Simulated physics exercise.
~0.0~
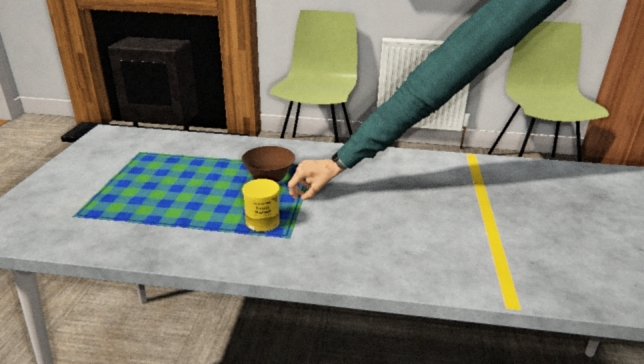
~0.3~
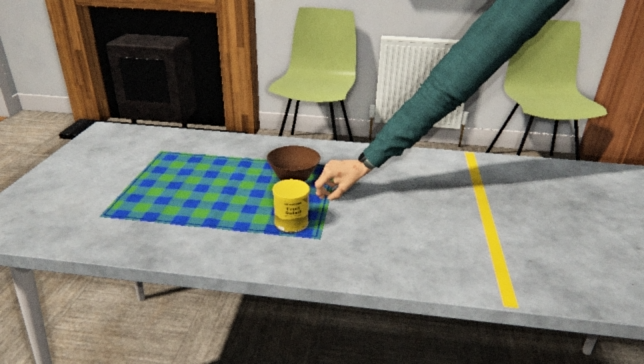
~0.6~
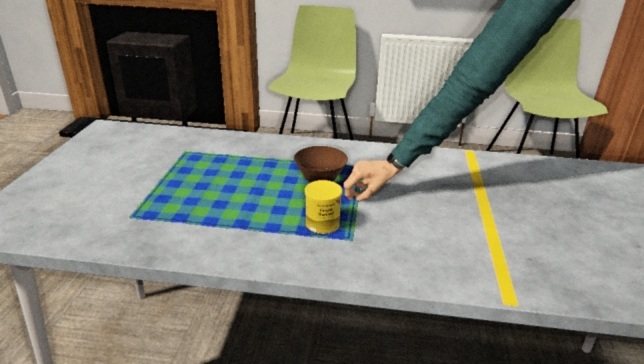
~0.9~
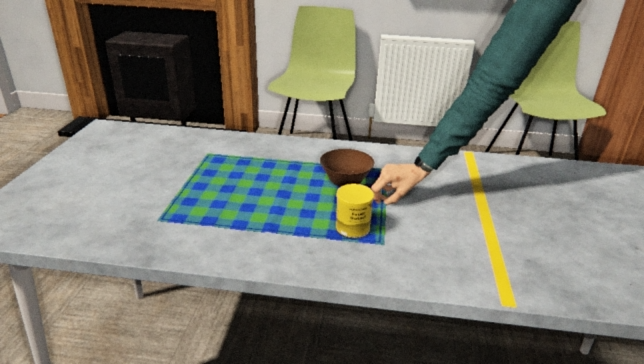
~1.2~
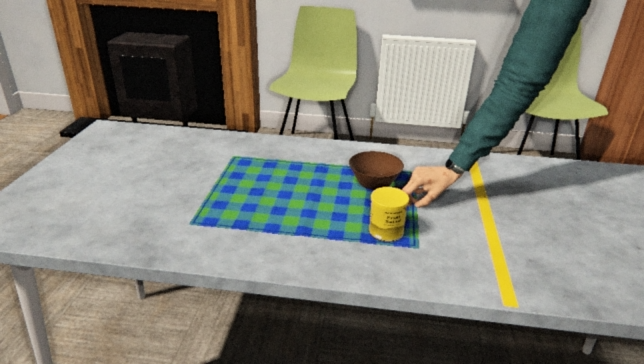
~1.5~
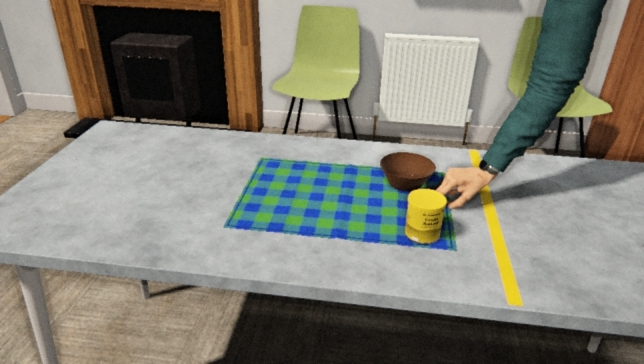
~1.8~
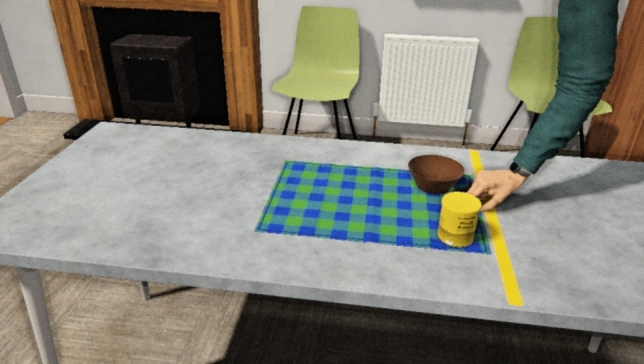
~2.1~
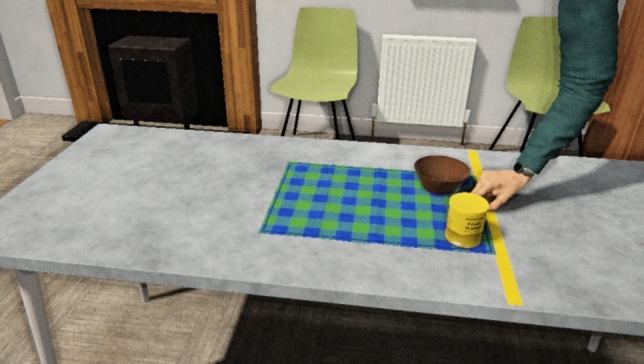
A blue and green checked mat carrying a bowl and tin slides right, stopping at yellow tape.
